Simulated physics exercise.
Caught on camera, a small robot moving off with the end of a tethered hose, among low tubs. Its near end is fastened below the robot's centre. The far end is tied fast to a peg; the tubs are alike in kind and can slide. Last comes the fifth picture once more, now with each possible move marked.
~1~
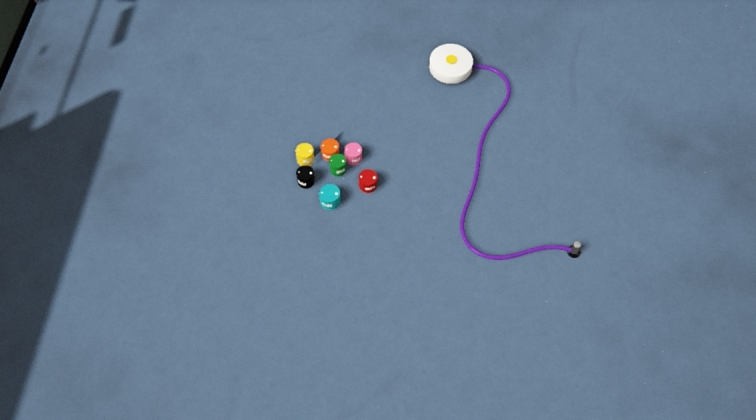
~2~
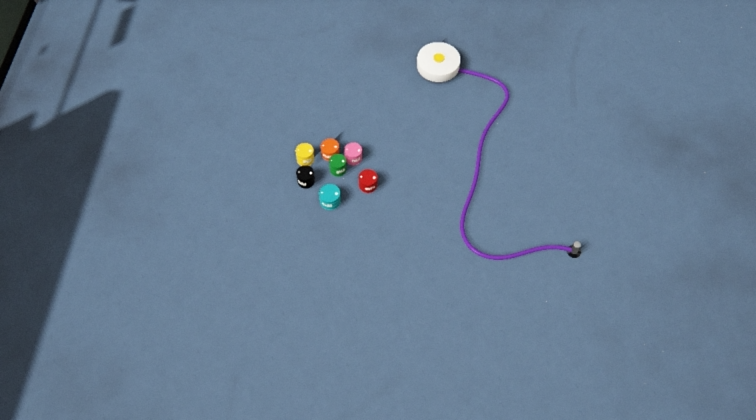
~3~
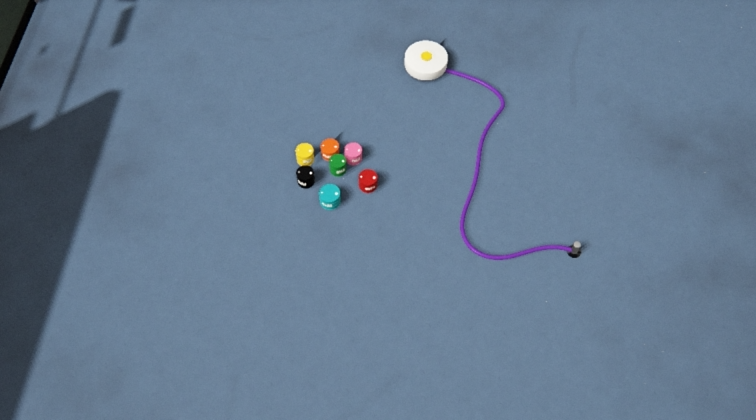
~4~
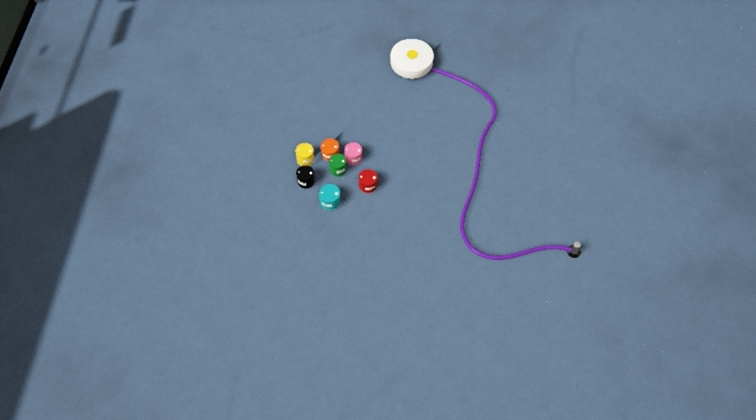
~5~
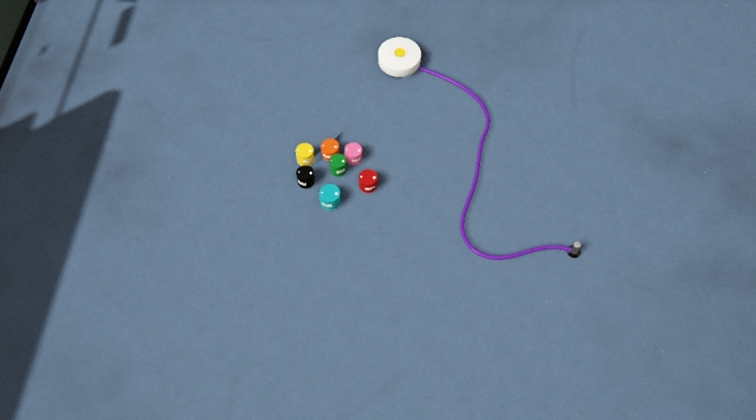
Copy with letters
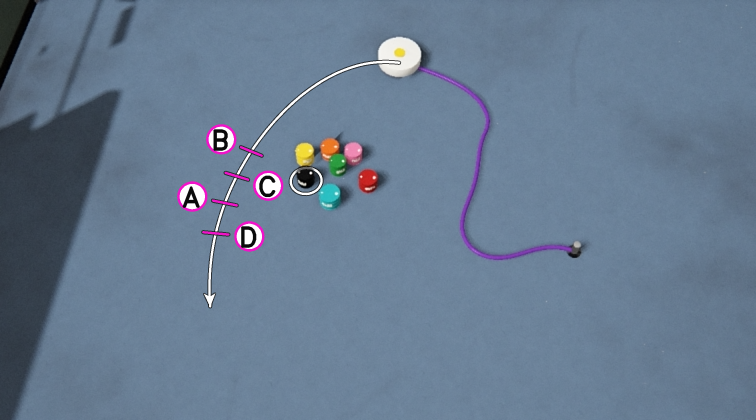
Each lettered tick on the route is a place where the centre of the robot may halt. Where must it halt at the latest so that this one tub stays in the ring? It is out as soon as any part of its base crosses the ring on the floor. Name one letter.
As far as tick A.
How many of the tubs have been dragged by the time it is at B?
By then, none.
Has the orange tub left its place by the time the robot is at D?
Yes.
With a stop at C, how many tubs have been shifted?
By then, none.
On the marked copy, A at (225, 203); B at (251, 151); C at (237, 176); D at (216, 233); the ring at (306, 181); the route from (399, 63) via (259, 140) to (210, 307).
With A. Early on, robot (318, 79); black tub (306, 177).
Further on, robot (259, 134); black tub (306, 177).
At the end, robot (223, 199); black tub (306, 177); yellow tub (307, 160); orange tub (329, 155); pink tub (351, 158); the black tub is still in its ring.
As for the rest, B is safe but short; C is safe but short; D drags the ringed tub to (301, 190).
